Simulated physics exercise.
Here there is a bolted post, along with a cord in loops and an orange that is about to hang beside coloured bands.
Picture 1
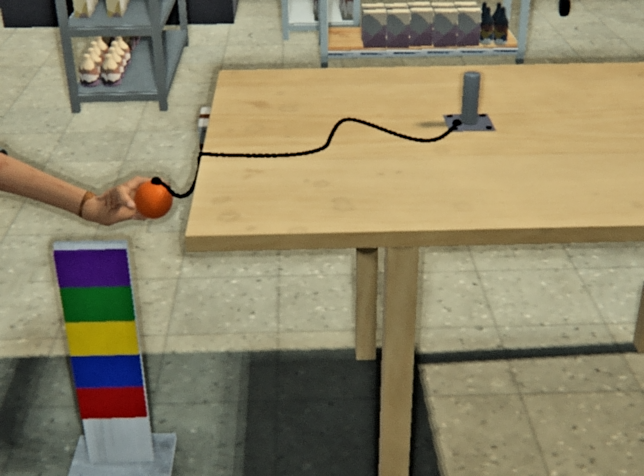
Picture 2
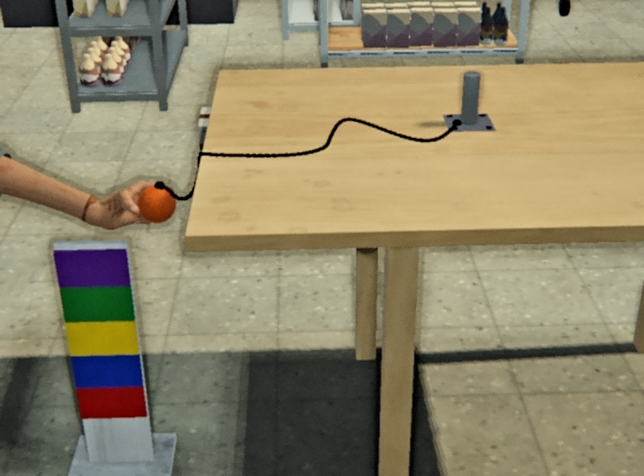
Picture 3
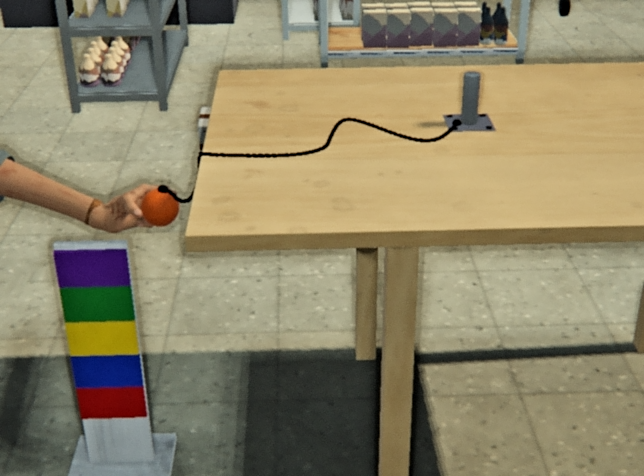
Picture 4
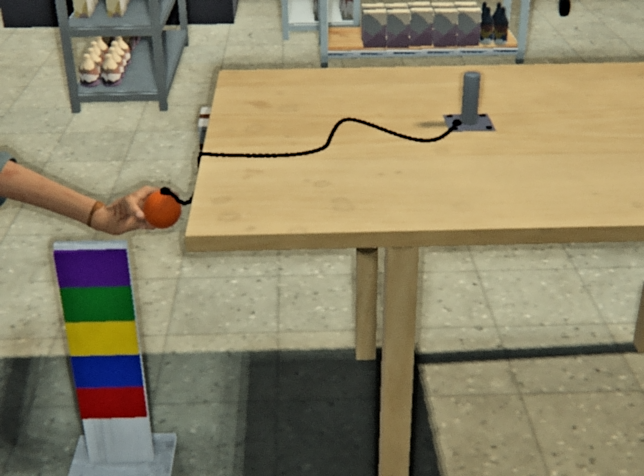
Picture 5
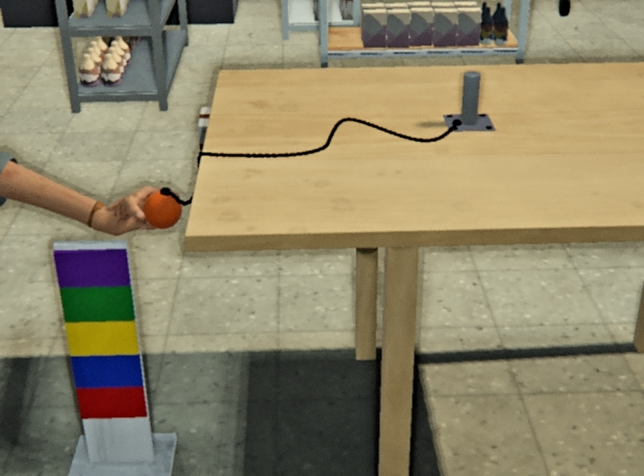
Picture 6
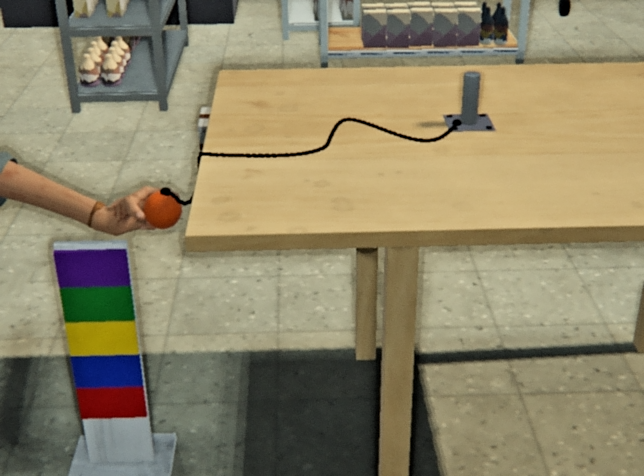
Hand holding an orange ball on a black cord shifts slightly down and right beside a table, above coloured bands, then stays still.
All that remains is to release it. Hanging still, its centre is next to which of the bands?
Its middle rests at the yellow band.
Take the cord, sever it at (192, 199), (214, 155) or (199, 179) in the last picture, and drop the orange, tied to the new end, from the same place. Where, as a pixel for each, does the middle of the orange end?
Cut 1: About (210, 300). Cut 2: About (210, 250). Cut 3: About (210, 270).
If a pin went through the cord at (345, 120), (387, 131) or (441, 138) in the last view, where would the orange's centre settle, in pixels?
Readings in order - (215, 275), (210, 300), (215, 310).
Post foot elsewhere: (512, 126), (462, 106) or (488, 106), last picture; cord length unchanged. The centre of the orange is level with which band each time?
Post by post, in the given order: Green; yellow; green.
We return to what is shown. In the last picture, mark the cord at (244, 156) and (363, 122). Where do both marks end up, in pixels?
In that view they sit near (208, 199) and near (317, 130).
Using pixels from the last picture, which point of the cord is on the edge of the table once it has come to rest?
Spot: Approx. (313, 152).
Soon after, orange near (193, 313); level with green.
Then, orange near (241, 314); level with yellow.
At rest, orange near (217, 317); level with yellow. Its middle rests at the yellow band.
